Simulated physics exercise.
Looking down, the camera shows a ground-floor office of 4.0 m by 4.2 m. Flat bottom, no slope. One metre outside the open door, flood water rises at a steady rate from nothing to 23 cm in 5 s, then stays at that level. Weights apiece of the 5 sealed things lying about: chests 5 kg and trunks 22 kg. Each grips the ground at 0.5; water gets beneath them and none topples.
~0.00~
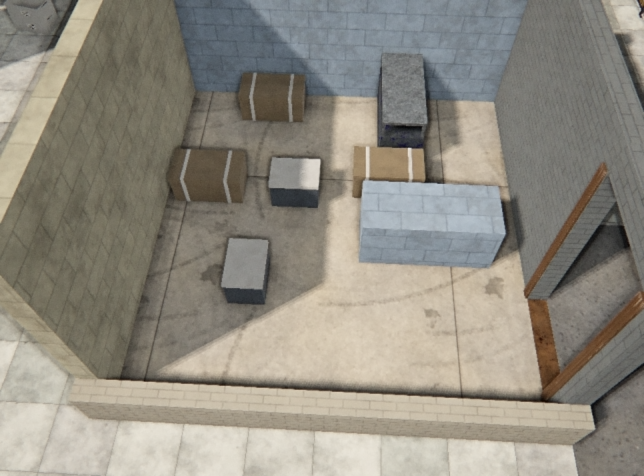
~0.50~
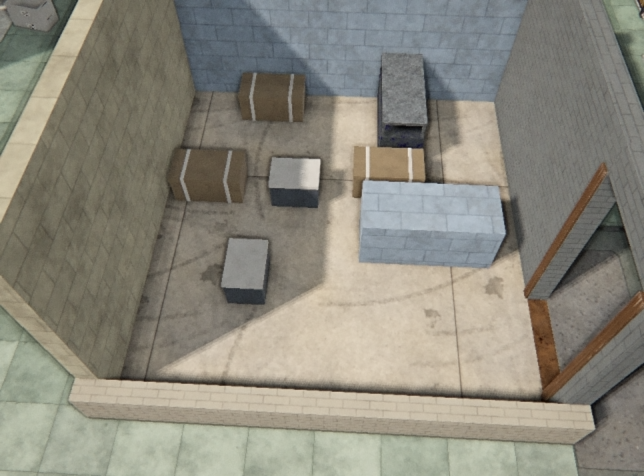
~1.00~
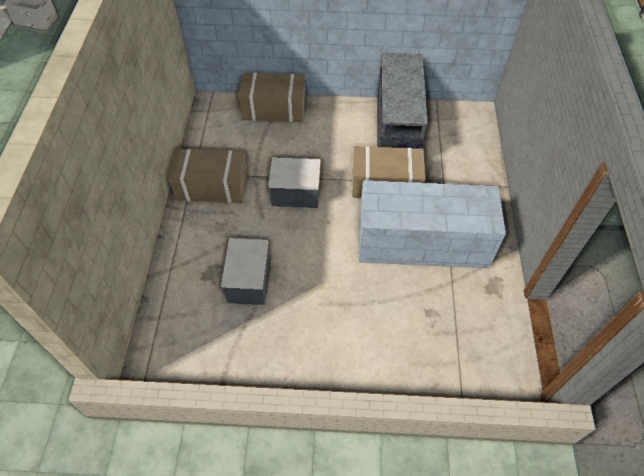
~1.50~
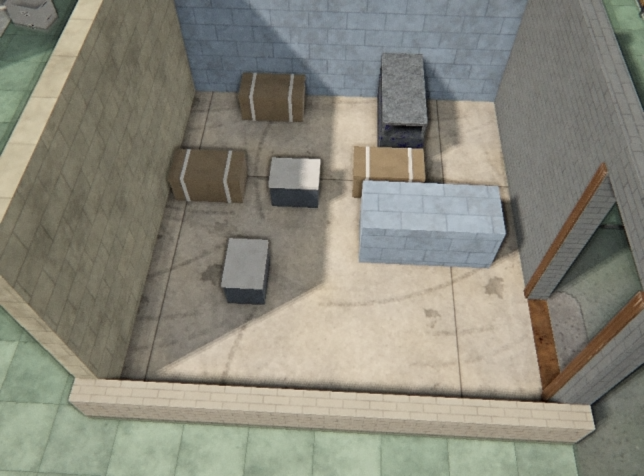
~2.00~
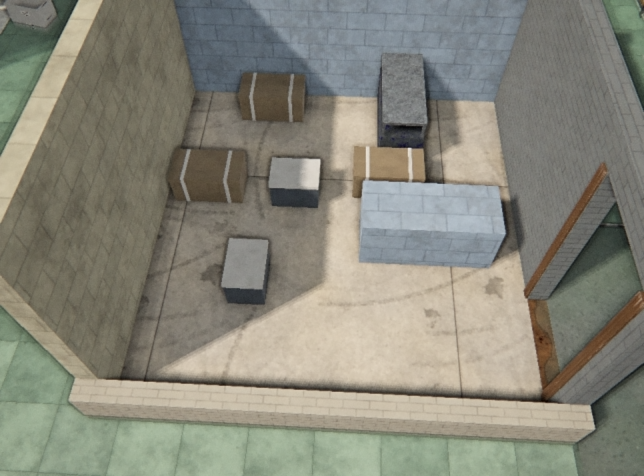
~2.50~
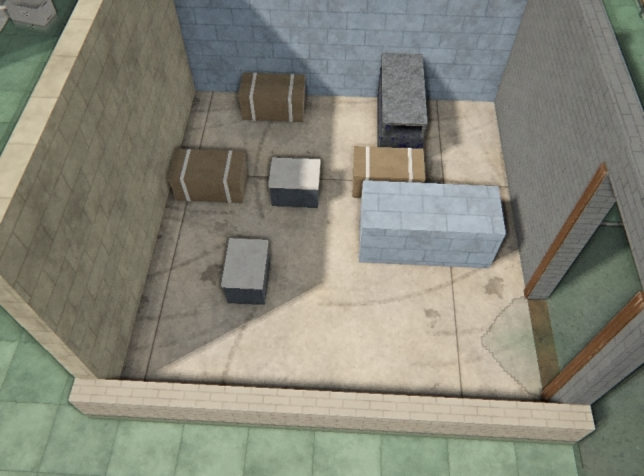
Roofless walled room holding blocks and strapped boxes, all still, as greenish water covers outside paving and edges through the right doorway.
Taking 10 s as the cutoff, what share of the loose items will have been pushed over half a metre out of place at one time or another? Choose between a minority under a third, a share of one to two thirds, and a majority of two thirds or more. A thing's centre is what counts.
A share of one to two thirds.
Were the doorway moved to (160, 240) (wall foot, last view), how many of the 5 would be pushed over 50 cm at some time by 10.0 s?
Then the count would be 2.
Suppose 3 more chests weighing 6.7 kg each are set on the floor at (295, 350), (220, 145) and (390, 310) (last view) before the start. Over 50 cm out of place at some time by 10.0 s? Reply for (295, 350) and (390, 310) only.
So the first ends up beyond that distance while the second ends up beyond that distance.
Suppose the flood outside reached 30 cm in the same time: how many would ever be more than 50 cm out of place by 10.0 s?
In that case the number is 3.
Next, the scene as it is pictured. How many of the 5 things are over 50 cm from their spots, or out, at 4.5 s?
I count 0 of them.
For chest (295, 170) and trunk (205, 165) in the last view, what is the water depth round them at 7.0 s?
First roughly 1 cm, second roughly 4 cm.
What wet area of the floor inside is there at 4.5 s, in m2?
Near 4.5 m2 in all.
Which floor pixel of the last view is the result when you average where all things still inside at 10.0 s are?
Centre of the remaining things: Roughly (300, 152).
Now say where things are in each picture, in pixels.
In the first frame, a chest at (295, 172) rests on the ground; a trunk at (272, 86) rests on the ground; 0.0 m2 under water; 0 of 5 have shifted.
In the second frame, a chest at (295, 172), on the bottom; a trunk at (272, 86) rests on the ground; 0.0 m2 under water; 0 of 5 have shifted.
In the third frame, a chest at (295, 172) rests on the ground; a trunk at (272, 86), on the bottom; water covers 0.0 m2; 0 of 5 have shifted.
In the fourth frame, a chest at (295, 172) rests on the ground; a trunk at (272, 86) rests on the ground; 0.0 m2 under water; 0 of 5 have shifted.
In the fifth frame, a chest at (295, 172) rests on the ground; a trunk at (272, 86) rests on the ground; 0.0 m2 under water; 0 of 5 have shifted.
In the sixth frame, a chest at (295, 172), on the bottom; a trunk at (272, 86) rests on the ground; water covers 0.3 m2; 0 of 5 have shifted.
After 3.5 s 0 of 5 are over 50 cm from their spots; 0 afloat.
After 4.5 s 0 of 5 are over 50 cm from their spots; 0 afloat.
After 7.0 s 1 of 5 are over 50 cm from their spots; 1 afloat.
After 10.0 s 2 of 5 are over 50 cm from their spots, and 2 have been at some point; 2 afloat.
